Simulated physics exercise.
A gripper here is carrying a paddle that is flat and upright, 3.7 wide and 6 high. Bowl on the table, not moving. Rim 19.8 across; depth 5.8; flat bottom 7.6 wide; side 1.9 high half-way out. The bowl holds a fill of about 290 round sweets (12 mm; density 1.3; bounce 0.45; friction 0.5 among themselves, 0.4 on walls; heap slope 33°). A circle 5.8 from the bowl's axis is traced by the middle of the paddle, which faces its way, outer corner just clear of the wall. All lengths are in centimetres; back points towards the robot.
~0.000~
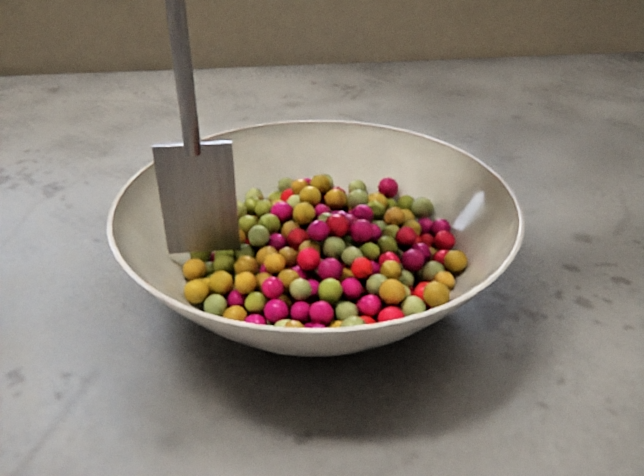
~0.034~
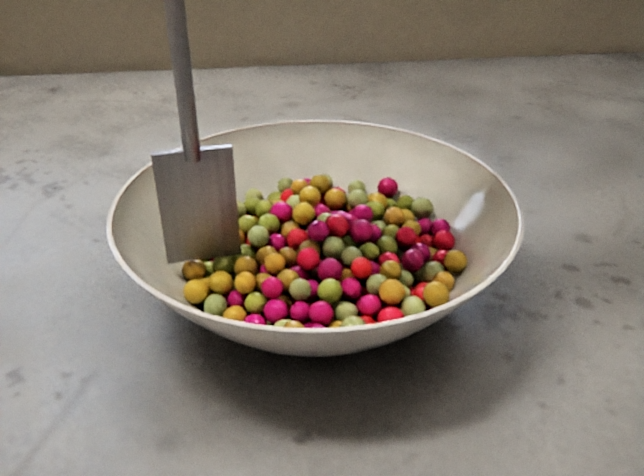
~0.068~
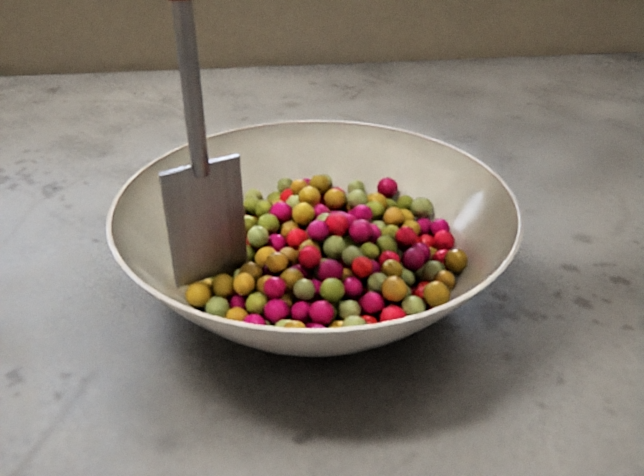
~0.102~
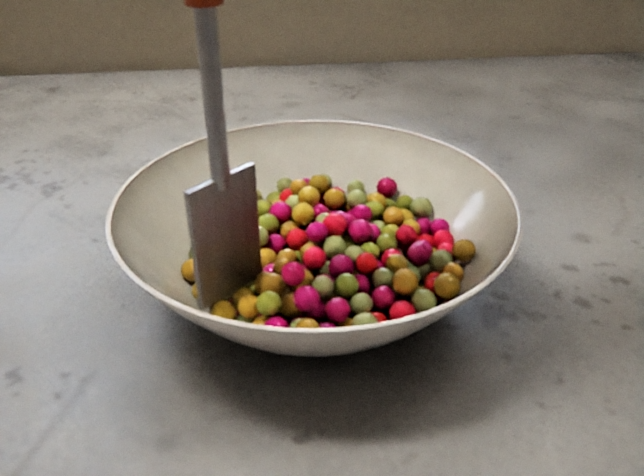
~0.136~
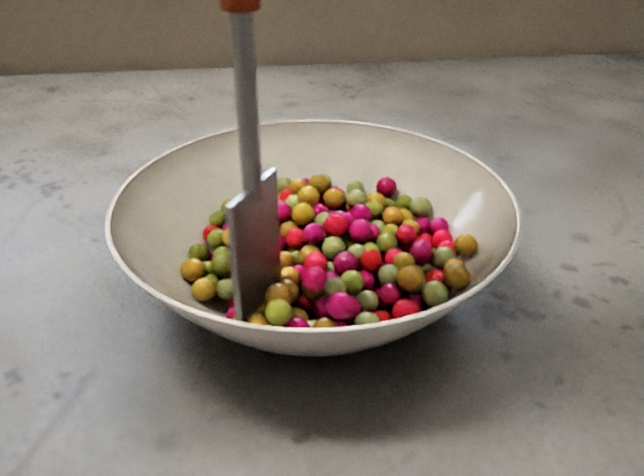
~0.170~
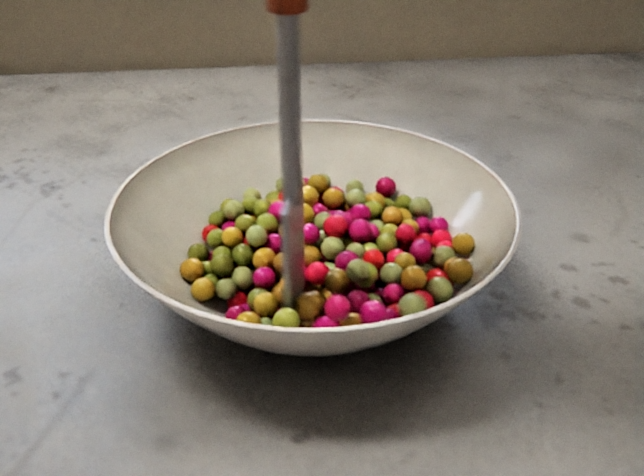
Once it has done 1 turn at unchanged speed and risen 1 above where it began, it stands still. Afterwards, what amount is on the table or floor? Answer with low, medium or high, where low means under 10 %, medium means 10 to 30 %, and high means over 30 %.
Low.
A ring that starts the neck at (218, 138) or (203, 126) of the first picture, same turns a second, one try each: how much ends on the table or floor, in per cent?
5 and 5 %.
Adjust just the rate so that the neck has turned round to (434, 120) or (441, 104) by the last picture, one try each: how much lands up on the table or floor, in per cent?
Some 15 and 25 %.
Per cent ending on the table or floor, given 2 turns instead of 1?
It would be around 5 percent.
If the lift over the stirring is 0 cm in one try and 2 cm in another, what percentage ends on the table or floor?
Some 10 and some 0 per cent.
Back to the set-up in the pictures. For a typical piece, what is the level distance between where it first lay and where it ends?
Some 1 centimetres or so.
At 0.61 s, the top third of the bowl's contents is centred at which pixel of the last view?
Top-third centre at approx. (286, 209).
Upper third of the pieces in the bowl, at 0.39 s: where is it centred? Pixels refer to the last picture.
Around (366, 218).
After 0.39 s, 185° round, highest piece 7 above the table; 282 in the bowl, 2 on the table or floor, 4 in flight or on the tool.
After 0.61 s, 295° round, highest piece 8 above the table; 279 in the bowl, 8 on the table or floor, 1 in flight or on the tool.
After 0.91 s, 0° round, highest piece 5 above the table; 277 in the bowl, 11 on the table or floor.
After 1.61 s, 0° round, highest piece 5 above the table; 277 in the bowl, 11 on the table or floor.
At rest, 277 in the bowl, 11 on the table or floor. That is 4 % on the table or floor.
